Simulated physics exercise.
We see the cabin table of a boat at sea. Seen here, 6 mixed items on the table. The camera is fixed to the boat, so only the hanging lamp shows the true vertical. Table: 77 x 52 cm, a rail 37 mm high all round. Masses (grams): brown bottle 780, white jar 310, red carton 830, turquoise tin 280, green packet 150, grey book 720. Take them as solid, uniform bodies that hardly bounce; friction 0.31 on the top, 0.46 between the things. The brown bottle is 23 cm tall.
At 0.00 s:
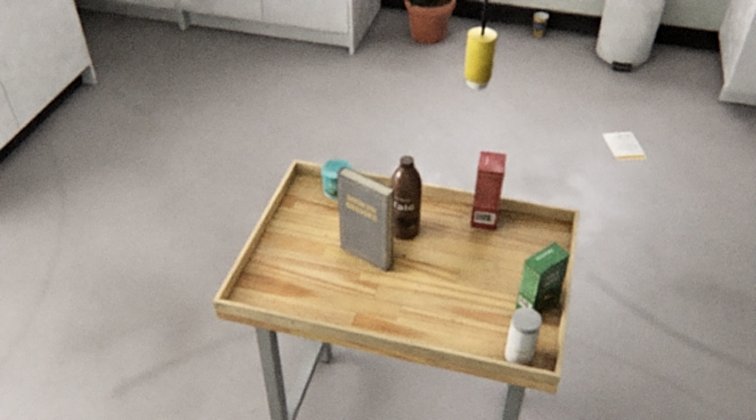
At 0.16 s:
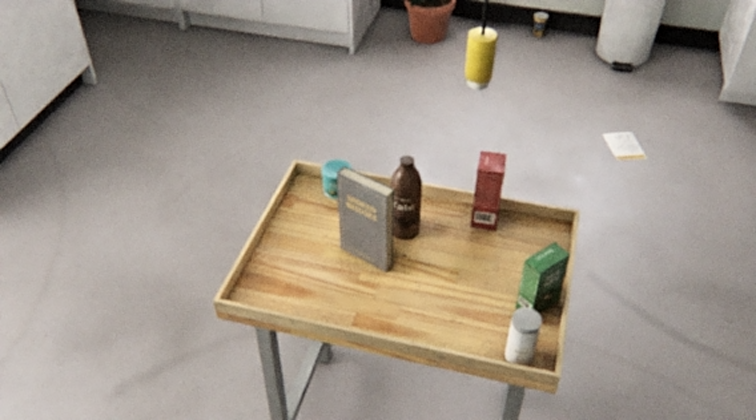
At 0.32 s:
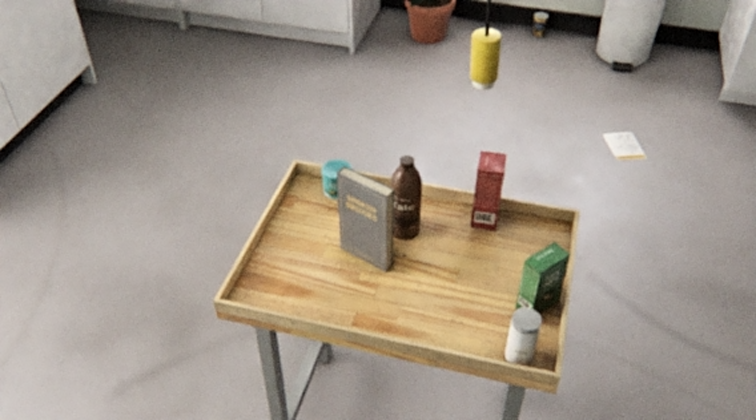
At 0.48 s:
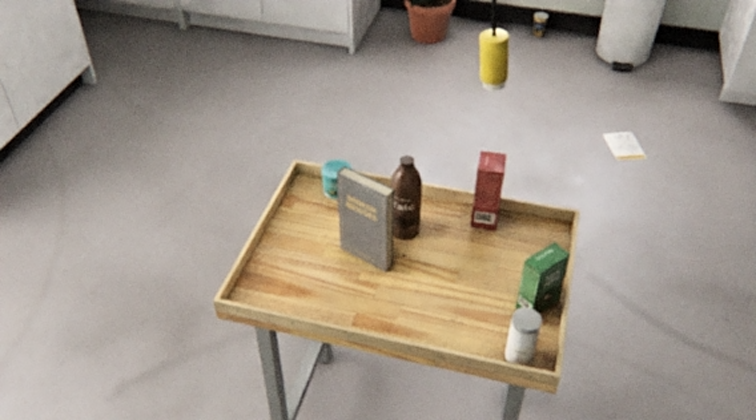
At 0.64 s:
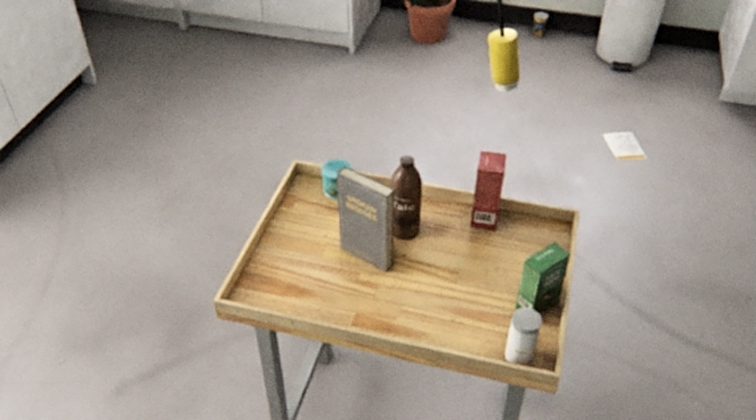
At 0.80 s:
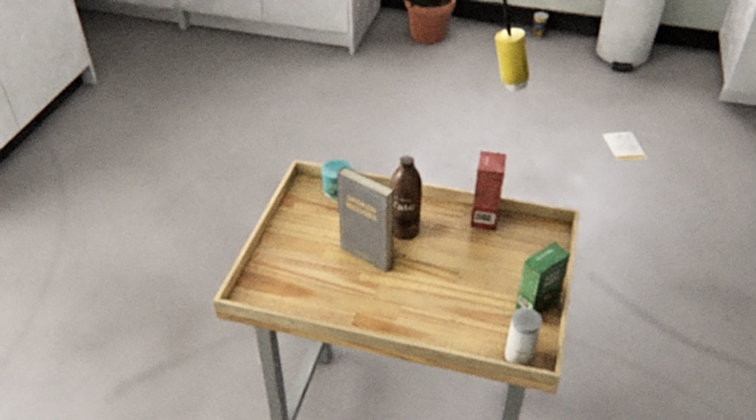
In a boat cabin, a yellow hanging lamp swings slowly to the right above a railed wooden table of still items.
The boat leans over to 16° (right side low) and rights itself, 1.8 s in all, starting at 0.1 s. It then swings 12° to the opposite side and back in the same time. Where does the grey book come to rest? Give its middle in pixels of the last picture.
The grey book comes to rest near (366, 220).
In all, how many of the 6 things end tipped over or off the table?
That comes to 0.
Around 1.50 s, floor tilted 7°, right side down.
Around 2.50 s, floor tilted 9°, left side down.
Around 3.60 s, boat level.
Finally (4.2 s), all 6 still in place (within 5 cm). In the last view, grey book near (366, 220).
